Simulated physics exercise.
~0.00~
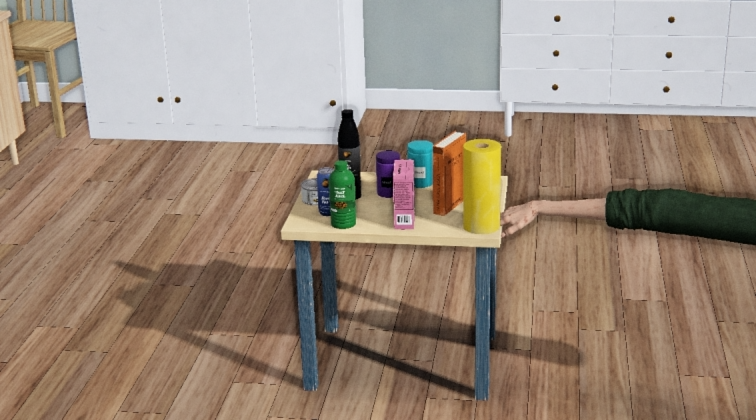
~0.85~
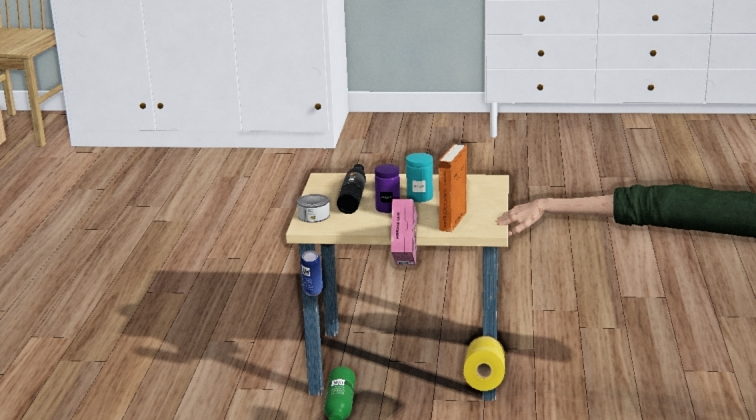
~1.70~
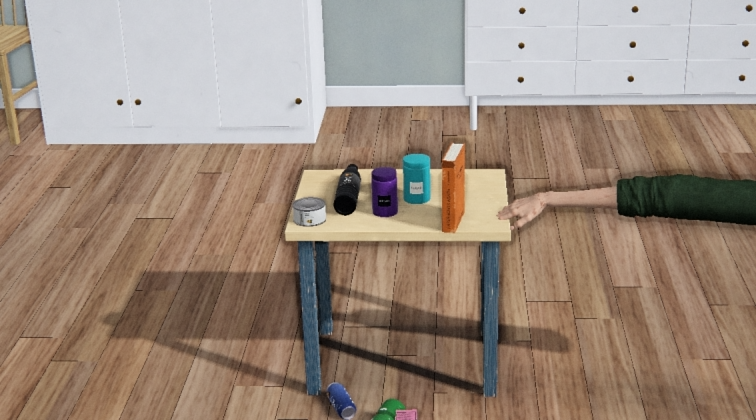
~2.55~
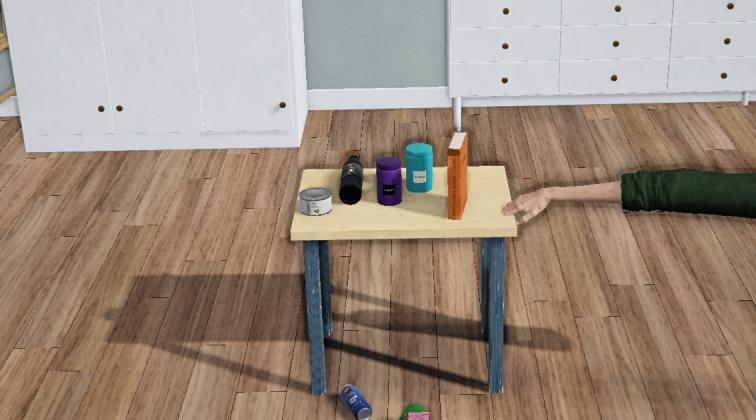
A yellow roll, a green bottle, a blue can and a pink packet toppled off a small side table beside an outstretched hand, and a black bottle tipped over on top, leaving the orange book, two jars and white tub still upright.
